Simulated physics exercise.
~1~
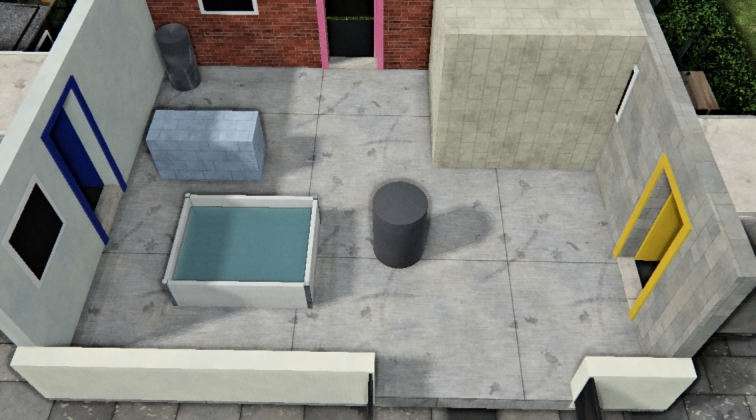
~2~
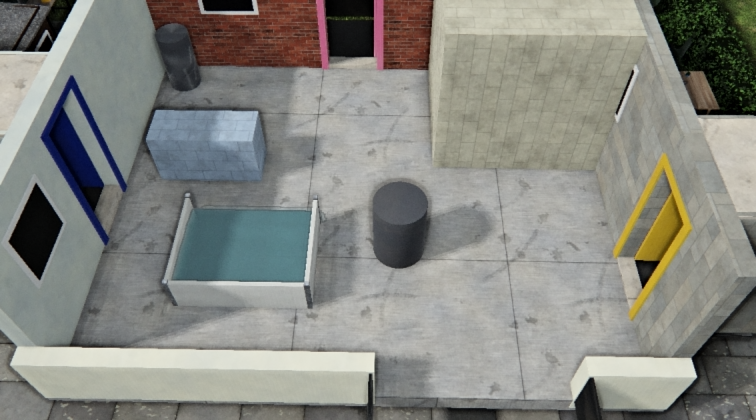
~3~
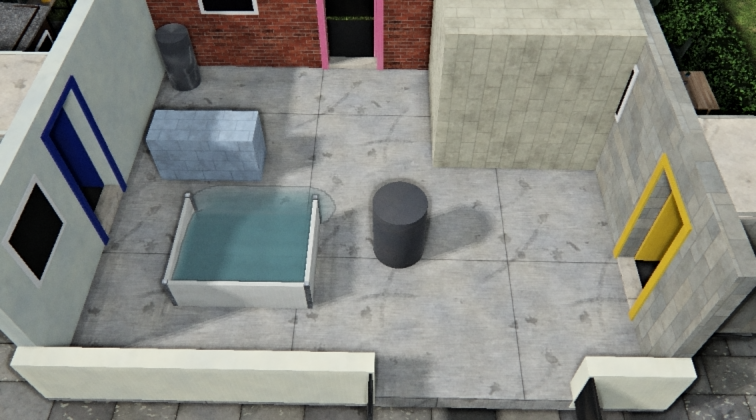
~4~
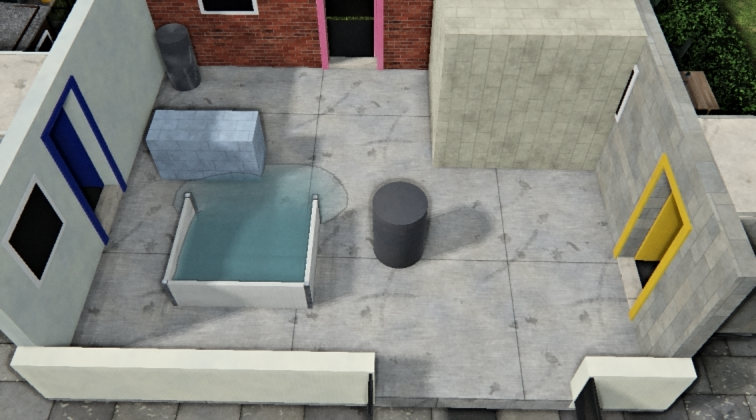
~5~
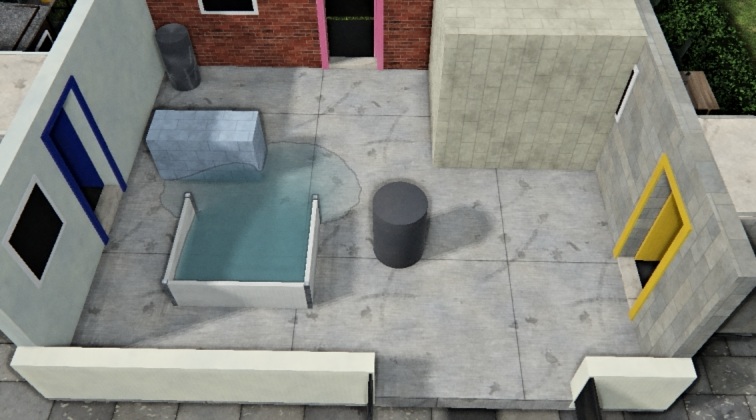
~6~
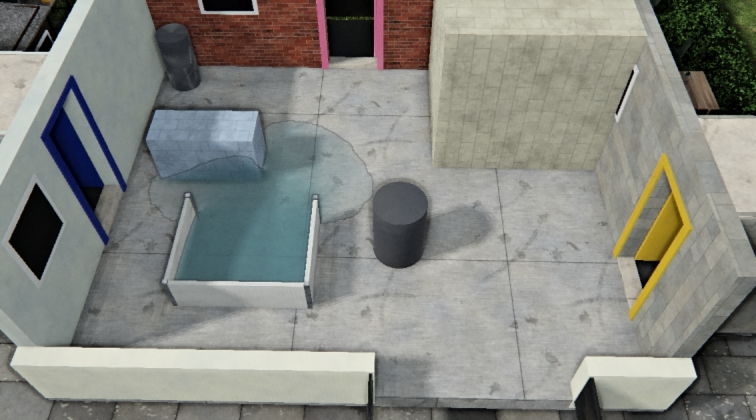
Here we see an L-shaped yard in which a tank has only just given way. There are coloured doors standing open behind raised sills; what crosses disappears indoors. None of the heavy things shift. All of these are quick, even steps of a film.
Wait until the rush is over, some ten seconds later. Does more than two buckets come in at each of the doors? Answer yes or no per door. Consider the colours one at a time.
The blue door no, the pink door yes, the yellow door no.
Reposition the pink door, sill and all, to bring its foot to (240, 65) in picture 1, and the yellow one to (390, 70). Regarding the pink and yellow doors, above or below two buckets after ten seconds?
Taking them in turn, the pink door remains below the mark and the yellow door crosses the line.
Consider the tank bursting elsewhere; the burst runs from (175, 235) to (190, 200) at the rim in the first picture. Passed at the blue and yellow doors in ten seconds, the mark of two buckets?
For the blue door, it overshoots; for the yellow door, it sits short of it.
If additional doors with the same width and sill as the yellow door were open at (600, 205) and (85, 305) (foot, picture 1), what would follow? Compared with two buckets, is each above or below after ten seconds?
Stays within it; stays within it.
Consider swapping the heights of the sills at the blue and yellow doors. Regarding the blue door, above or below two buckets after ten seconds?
Then: The blue one exceeds the limit.
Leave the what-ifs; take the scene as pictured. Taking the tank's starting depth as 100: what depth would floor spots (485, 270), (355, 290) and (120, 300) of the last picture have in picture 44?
Respectively near 0, 0 and 4 per cent.
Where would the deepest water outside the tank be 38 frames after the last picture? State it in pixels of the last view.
Check roughly (247, 149).
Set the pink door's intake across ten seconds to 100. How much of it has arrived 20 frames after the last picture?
Result: 80 % of the ten-second total.
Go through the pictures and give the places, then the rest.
The open tank at (245, 241) is whole and still, in the first frame.
Water pours out on the open tank's far side and has run to a hidden place, in the second frame.
Water pours out on the open tank's far side and has run to (328, 204), in the third frame.
Water pours out on the open tank's far side and has run to (192, 181), in the fourth frame.
Water pours out on the open tank's far side and has run to (326, 153), in the fifth frame.
Water pours out on the open tank's far side and has run to (301, 125), in the sixth frame.
A moment on, water covers 25 % of the floor; the blue door wet at the sill, nothing in, the pink door not reached, the yellow door not reached.
Next, water covers 40 % of the floor; the blue door under two buckets in, the pink door over two buckets in, the yellow door not reached.
Then, water covers 50 % of the floor; the blue door under two buckets in, the pink door over two buckets in, the yellow door not reached.
Later, water covers 65 % of the floor; the blue door under two buckets in, the pink door over two buckets in, the yellow door not reached.
In the end, water covers 90 % of the floor; the blue door under two buckets in, the pink door over two buckets in, the yellow door wet at the sill, nothing in.
